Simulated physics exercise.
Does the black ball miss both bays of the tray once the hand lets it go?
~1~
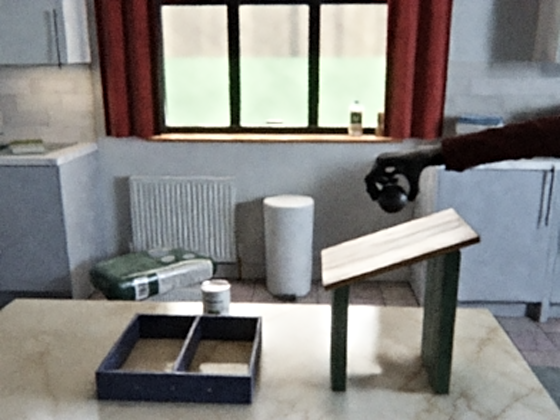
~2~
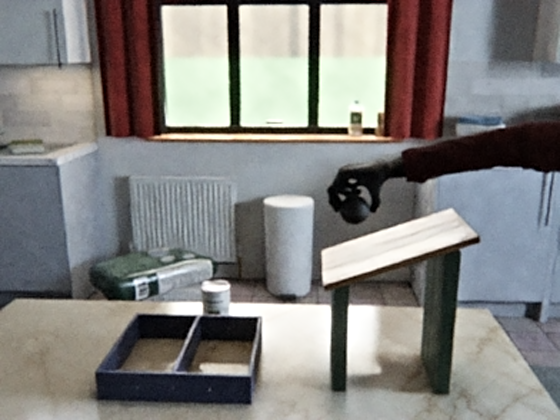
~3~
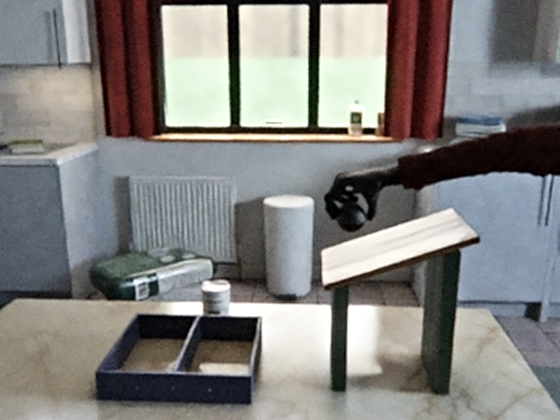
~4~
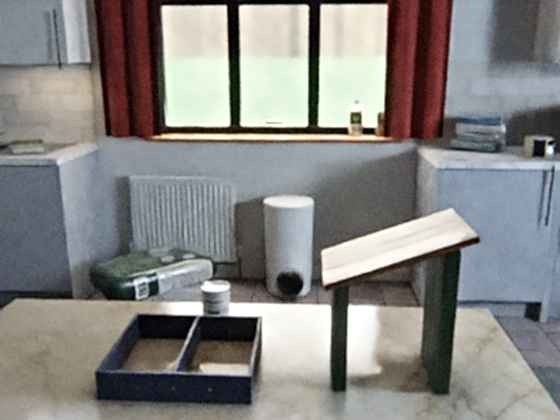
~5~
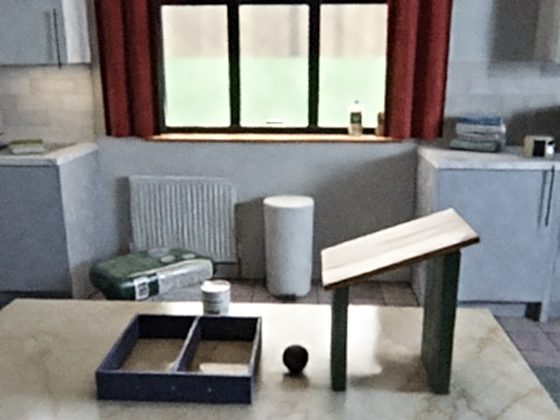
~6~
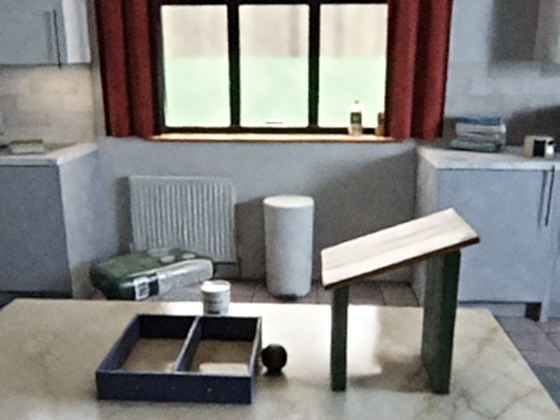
Yes, it misses both bays. The black ball ends up on the table outside the tray, between it and the slanted board.
